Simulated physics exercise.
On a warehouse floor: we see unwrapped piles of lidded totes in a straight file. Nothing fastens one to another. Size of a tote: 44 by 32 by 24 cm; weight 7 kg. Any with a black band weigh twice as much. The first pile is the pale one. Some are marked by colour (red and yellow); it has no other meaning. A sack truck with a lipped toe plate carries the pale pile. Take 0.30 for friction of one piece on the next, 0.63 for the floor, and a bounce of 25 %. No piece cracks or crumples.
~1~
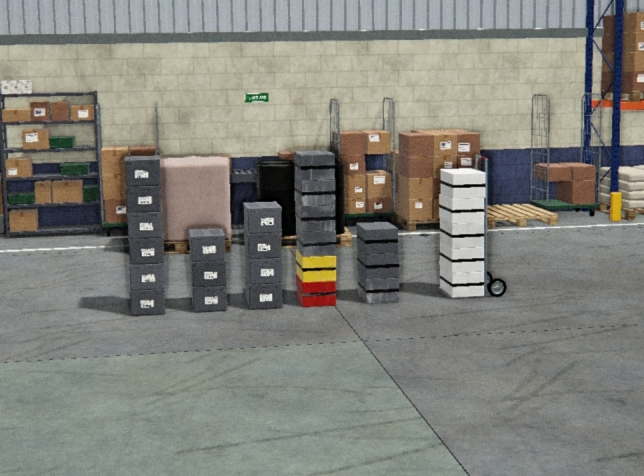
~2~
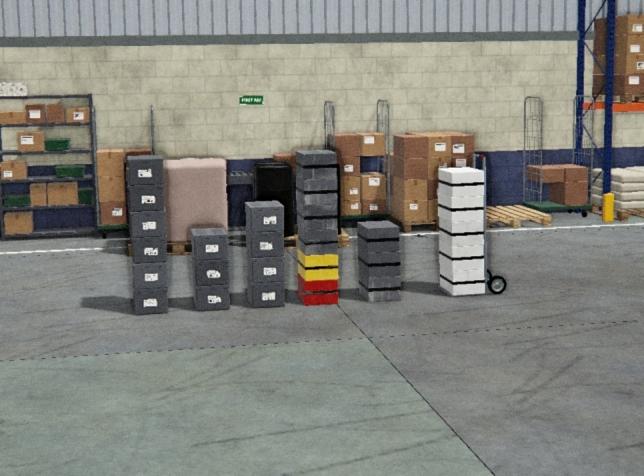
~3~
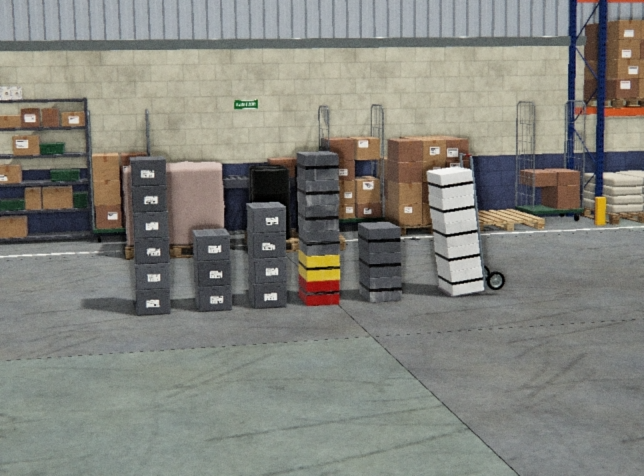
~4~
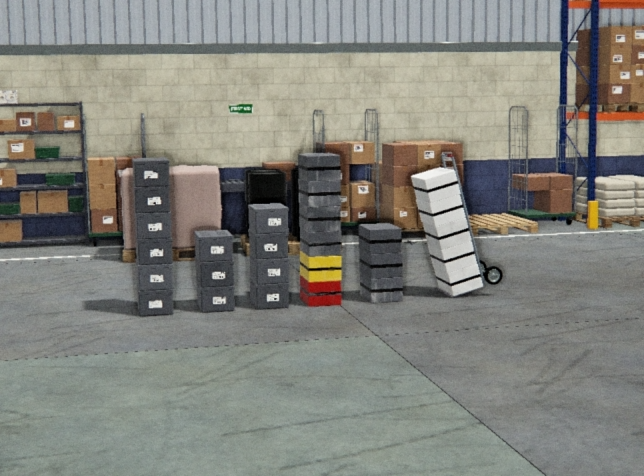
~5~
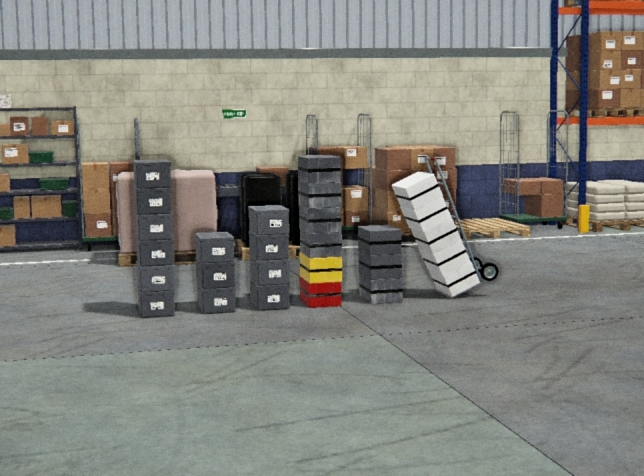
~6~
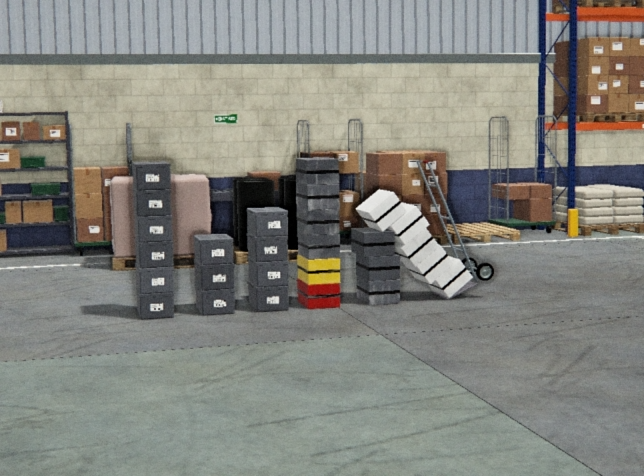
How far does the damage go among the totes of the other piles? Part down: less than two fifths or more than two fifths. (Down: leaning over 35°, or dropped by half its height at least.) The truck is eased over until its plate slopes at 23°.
Ending down: Less than two fifths.
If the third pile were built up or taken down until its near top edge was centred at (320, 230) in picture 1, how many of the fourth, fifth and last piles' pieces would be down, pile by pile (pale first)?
Then fourth 0, fifth 0, last 0.
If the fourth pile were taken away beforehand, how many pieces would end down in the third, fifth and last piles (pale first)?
In that case third 0, fifth 0, last 0.
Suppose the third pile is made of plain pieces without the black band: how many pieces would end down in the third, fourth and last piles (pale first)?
Then third 3, fourth 2, last 6.
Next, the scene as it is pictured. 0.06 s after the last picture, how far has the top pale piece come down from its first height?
Some 20 cm lower.
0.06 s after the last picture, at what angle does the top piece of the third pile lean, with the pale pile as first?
About 0°.
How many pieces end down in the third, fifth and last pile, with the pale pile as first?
Pieces: Third 0, fifth 0, last 0.
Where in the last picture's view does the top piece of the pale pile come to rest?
Around (349, 220).
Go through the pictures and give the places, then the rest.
In the first picture (places mark the middle of the side facing us; the camera moves round a little), truck frame (486, 186) 0° forward; red tote (319, 294); yellow tote (320, 269); the rest undisturbed.
The second picture shows truck frame (484, 185) 1° forward; yellow tote (322, 268).
The third picture shows truck frame (474, 183) 7° forward, top of the pale pile leaning 7°; yellow tote (323, 268); the rest undisturbed.
The fourth picture shows truck frame (459, 183) 14° forward, top of the pale pile leaning 15°; yellow tote (325, 269); the rest undisturbed.
The fifth picture shows truck frame (445, 184) 21° forward, top of the pale pile leaning 24°; yellow tote (326, 270); the rest undisturbed.
The sixth picture shows truck frame (438, 187) 23° forward, top of the pale pile leaning 37°; yellow tote (324, 272); red tote (324, 296); one has shifted.
Then, 0.06 s after the last picture, 5 of the pale pile down; none of the 22 other totes down, 1 disturbed.
Then, 0.15 s after the last picture, 3 of the pale pile down; none of the 22 other totes down, 2 disturbed.
Then, 0.31 s after the last picture, 4 of the pale pile down; none of the 22 other totes down, 3 disturbed.
Then, 0.47 s after the last picture, 4 of the pale pile down; none of the 22 other totes down, 5 disturbed.
At rest, 4 of the pale pile down; none of the 22 other totes down, 5 disturbed; yellow tote unmoved; red tote unmoved. That is 0 per cent. As the last picture would show them, middles, yellow tote near (318, 268), red tote near (318, 293).
